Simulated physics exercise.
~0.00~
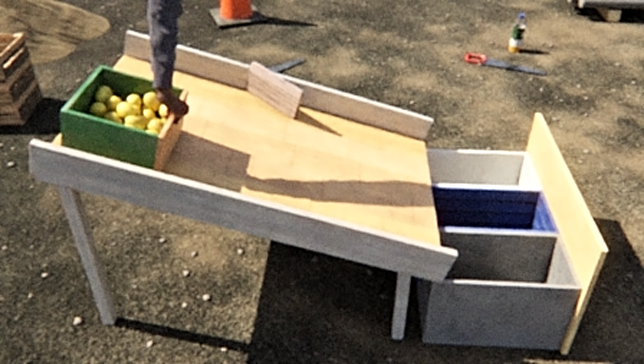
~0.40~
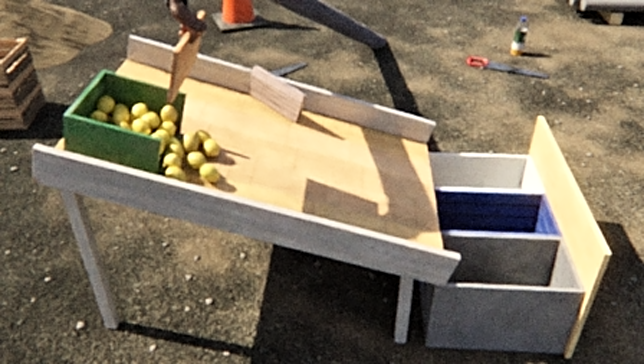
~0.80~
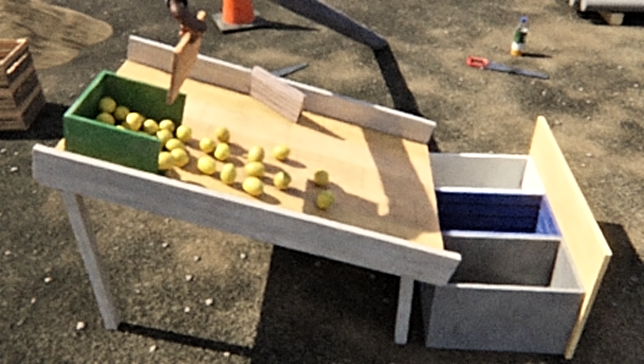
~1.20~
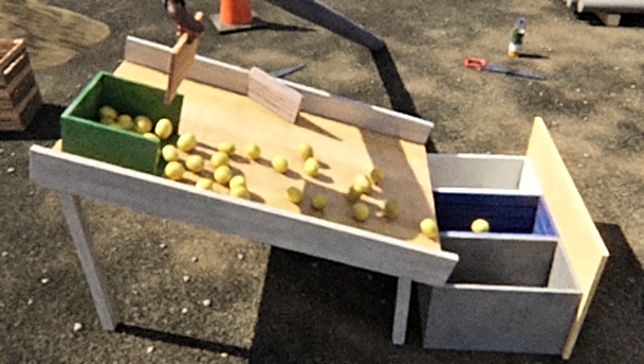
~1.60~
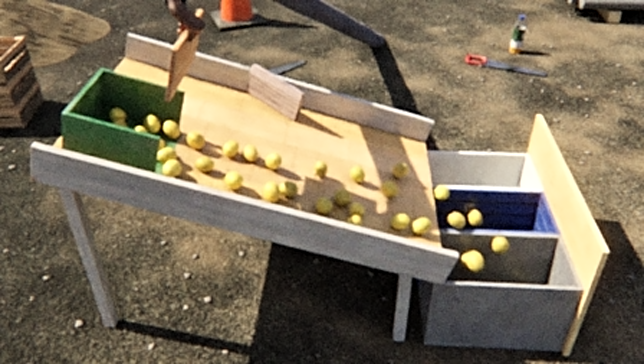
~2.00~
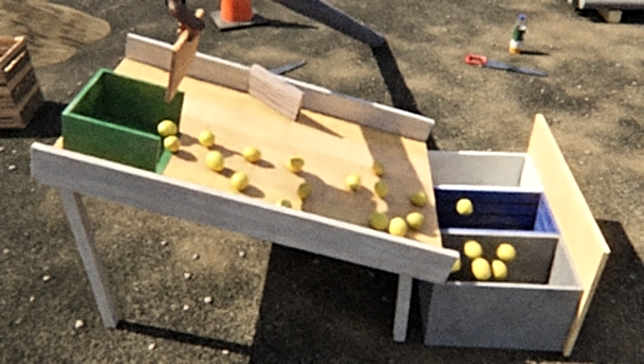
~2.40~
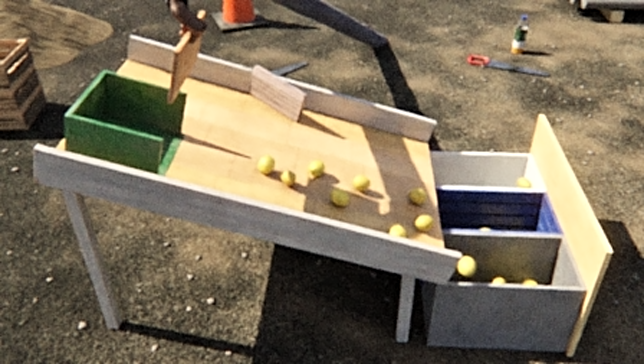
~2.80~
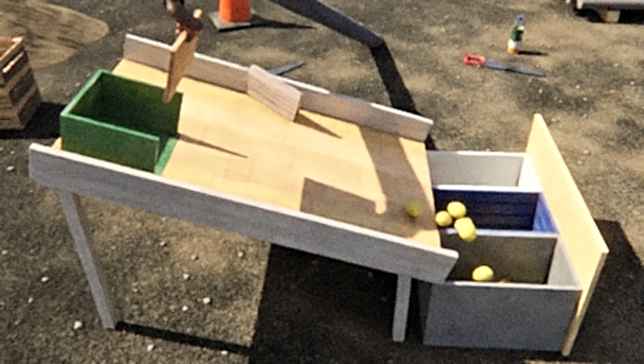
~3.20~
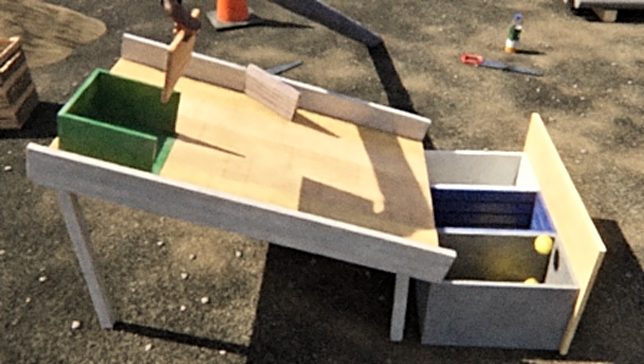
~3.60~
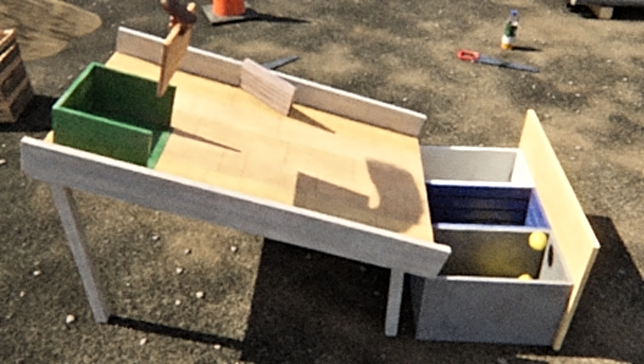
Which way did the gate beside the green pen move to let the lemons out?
The gate moved up, clearing the way for the lemons to roll out onto the table.
An arm reaching in from the top lifted a wooden gate beside a green pen, and lemons spilled out and rolled rightward down the sloping table, dropping into the tubs and grey bin until the tabletop was bare.
